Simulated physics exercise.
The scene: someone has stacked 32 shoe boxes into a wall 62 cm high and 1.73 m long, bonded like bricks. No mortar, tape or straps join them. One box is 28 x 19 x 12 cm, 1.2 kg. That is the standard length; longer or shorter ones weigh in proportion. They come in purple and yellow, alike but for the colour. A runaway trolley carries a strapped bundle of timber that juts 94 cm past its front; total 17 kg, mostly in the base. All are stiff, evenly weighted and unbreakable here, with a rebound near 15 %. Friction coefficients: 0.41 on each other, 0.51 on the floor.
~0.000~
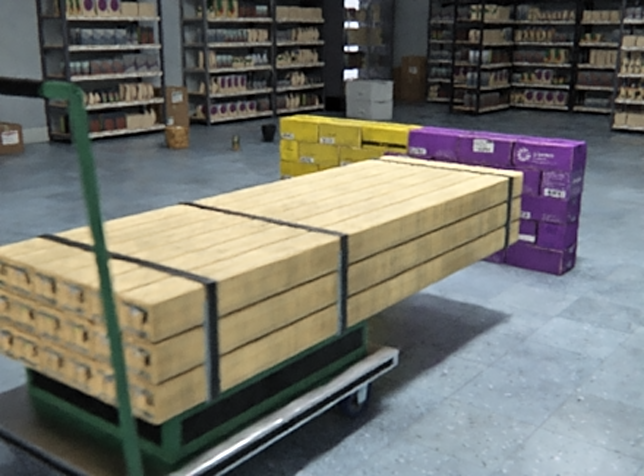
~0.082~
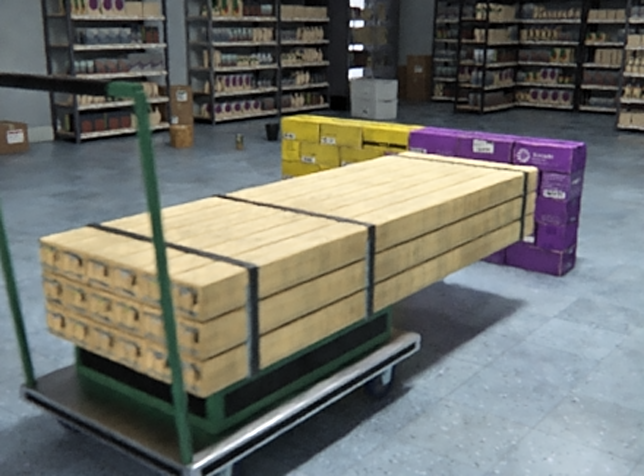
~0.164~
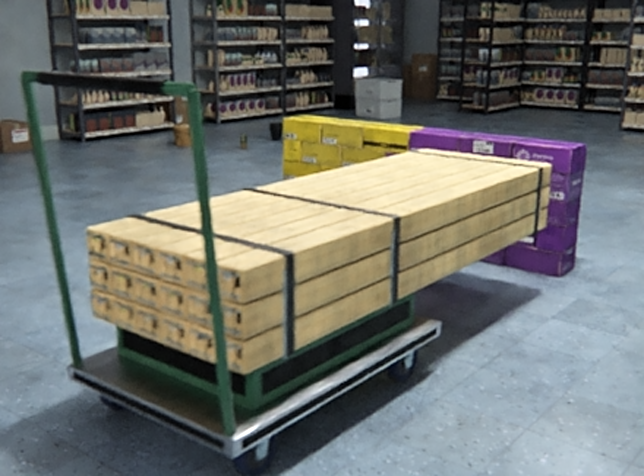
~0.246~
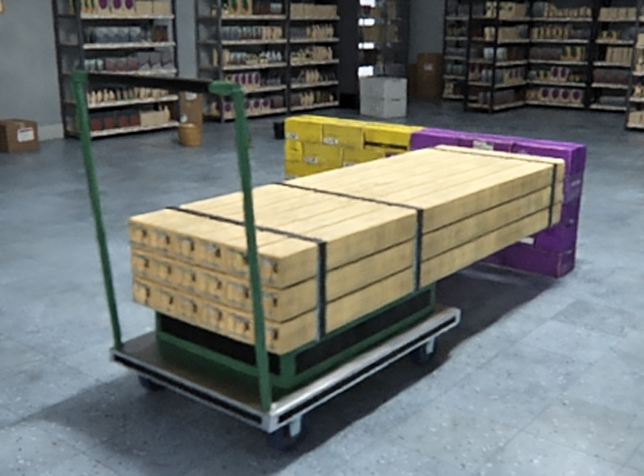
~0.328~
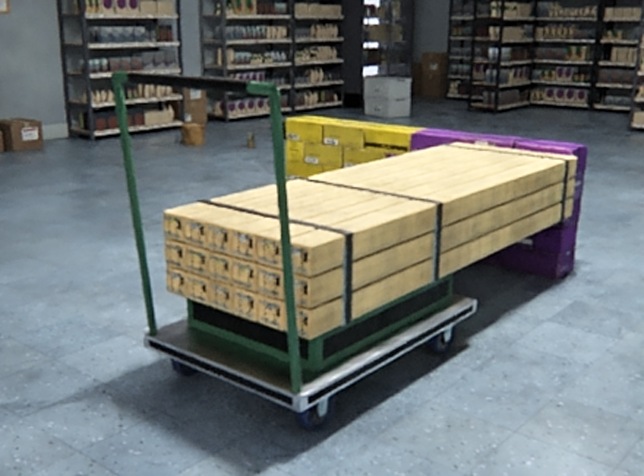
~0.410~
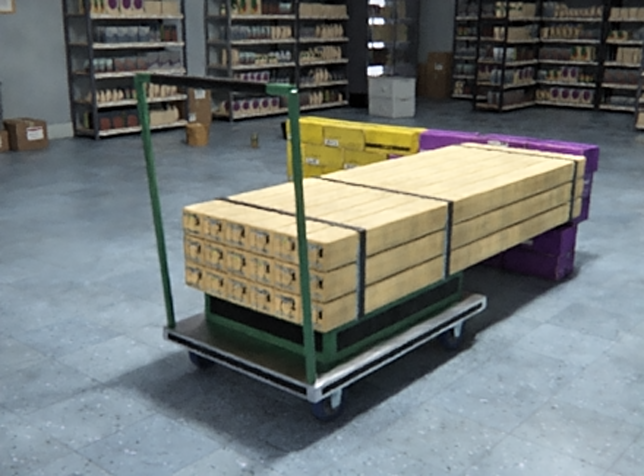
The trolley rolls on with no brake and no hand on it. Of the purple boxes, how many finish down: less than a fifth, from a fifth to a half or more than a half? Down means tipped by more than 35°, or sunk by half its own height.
It comes to upwards of a half.
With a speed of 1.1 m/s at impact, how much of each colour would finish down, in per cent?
Then yellow 10, purple 80 per cent.
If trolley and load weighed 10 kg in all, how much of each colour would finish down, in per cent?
Then yellow 10, purple 70 per cent.
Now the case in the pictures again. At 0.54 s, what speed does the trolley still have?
Roughly 0.9 m/s.
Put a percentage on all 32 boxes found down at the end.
About 40 per cent.
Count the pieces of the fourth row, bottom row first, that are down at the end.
4 of them.
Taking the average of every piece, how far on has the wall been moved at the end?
About 25 cm.
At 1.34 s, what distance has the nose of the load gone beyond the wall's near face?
Roughly 85 cm.
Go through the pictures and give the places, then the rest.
In the first frame (pixels give the middle of a visible side; the camera moves round a little), load (516, 196) 61 cm short of the wall; top purple box (483, 151); top yellow box (298, 130); none has stirred.
The second frame shows load (531, 191) 45 cm short of the wall; top purple box (483, 151).
The third frame shows load (545, 185) 29 cm short of the wall; top purple box (483, 152).
The fourth frame shows load (559, 181) 13 cm short of the wall.
The fifth frame shows load (571, 177) 17 mm into the wall's line; movement in 7 of them.
The sixth frame shows load (580, 177) 10 cm into the wall's line; top yellow box (304, 132); movement in 11 of them.
After 0.54 s, load 22 cm past the wall's line, still rolling; 2 of the 17 purple boxes down (2 of 32 in all colours); top purple box 9° from how it stood.
After 0.78 s, load 43 cm past the wall's line, still rolling; 10 of the 17 purple boxes down (10 of 32 in all colours); top purple box 62° from how it stood, 39 cm lower.
After 1.34 s, load 85 cm past the wall's line, still rolling; 11 of the 17 purple boxes down (12 of 32 in all colours); top purple box upside down.
In the end (2.9 s), load 1.15 m past the wall's line, still rolling; 12 of the 17 purple boxes down (13 of 32 in all colours); top purple box upside down; top yellow box unmoved. That is 71 per cent. From the last view, middles, top purple box near (543, 202), top yellow box near (315, 130).
